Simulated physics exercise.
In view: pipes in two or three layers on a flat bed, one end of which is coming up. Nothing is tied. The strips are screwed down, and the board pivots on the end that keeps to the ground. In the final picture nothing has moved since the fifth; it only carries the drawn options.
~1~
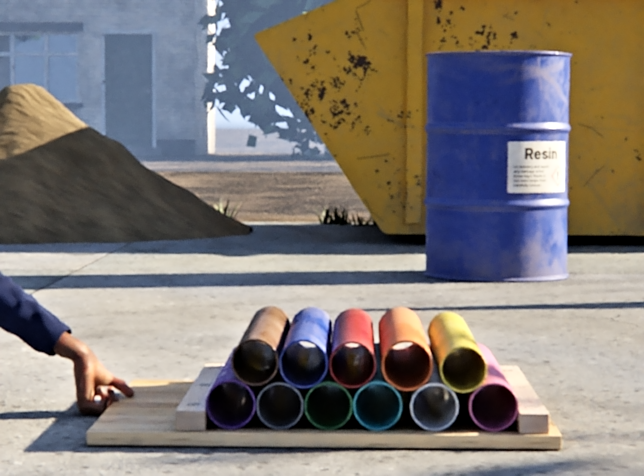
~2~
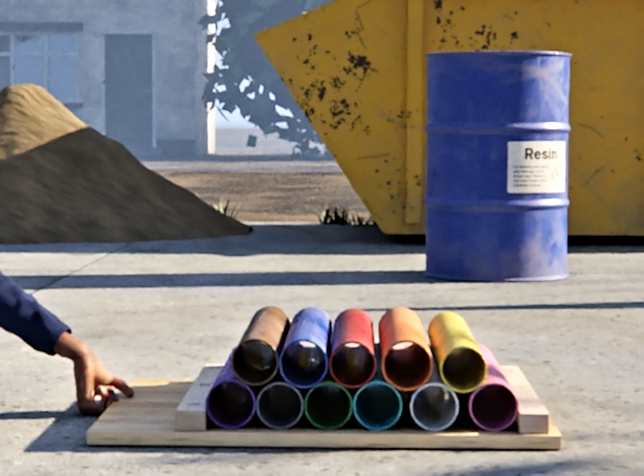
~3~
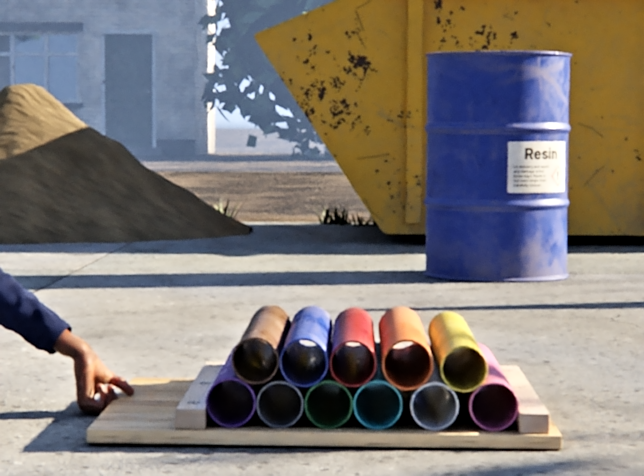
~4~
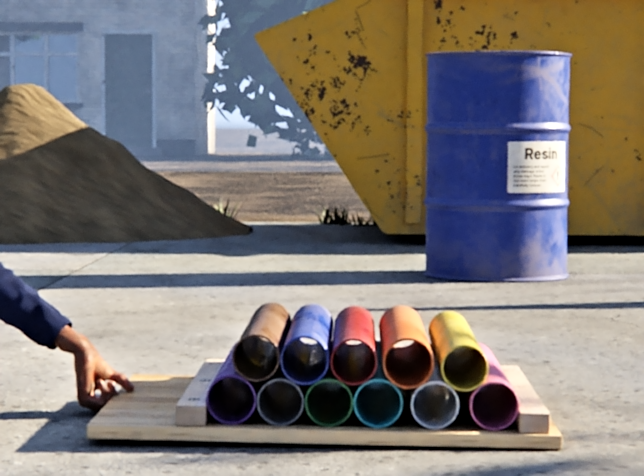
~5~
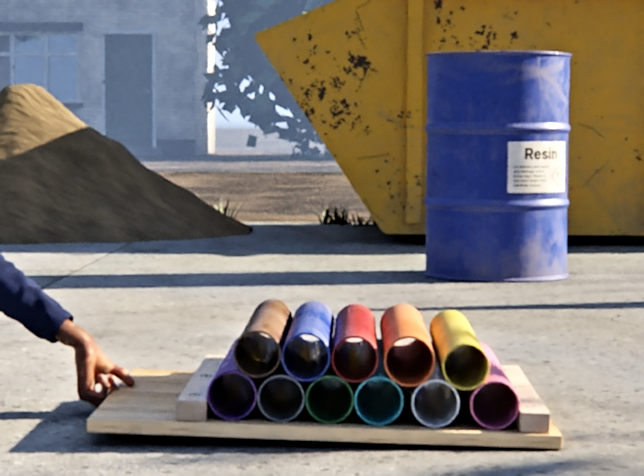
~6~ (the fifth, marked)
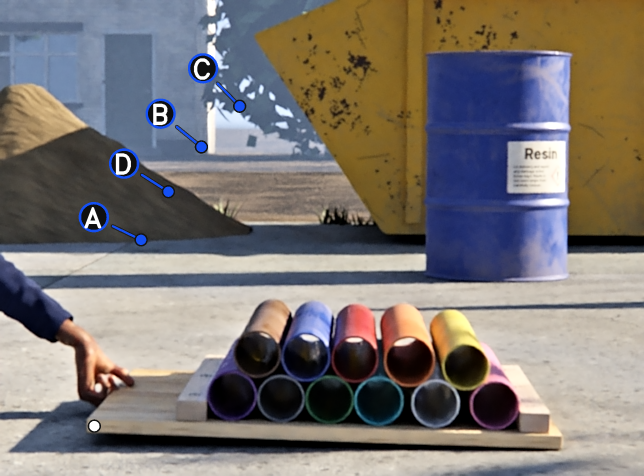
A hand slowly lifts the left end of a wooden board holding stacked colourful pipes slightly.
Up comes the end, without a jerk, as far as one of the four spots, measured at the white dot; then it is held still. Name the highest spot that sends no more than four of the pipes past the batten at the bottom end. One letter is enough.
It can be raised to A.
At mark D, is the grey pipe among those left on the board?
The grey pipe: Yes.
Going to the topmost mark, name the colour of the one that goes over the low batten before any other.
First is the yellow one.
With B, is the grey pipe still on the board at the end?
Yes.
On the copy, A at (141, 240); B at (201, 147); C at (240, 106); D at (169, 192); the white dot at (95, 426).
On A. First, board at 16°.
Then, board at 25°.
Finally, board at 25°, none over the low batten.
By contrast, B five over the low batten; C five over the low batten; D five over the low batten.
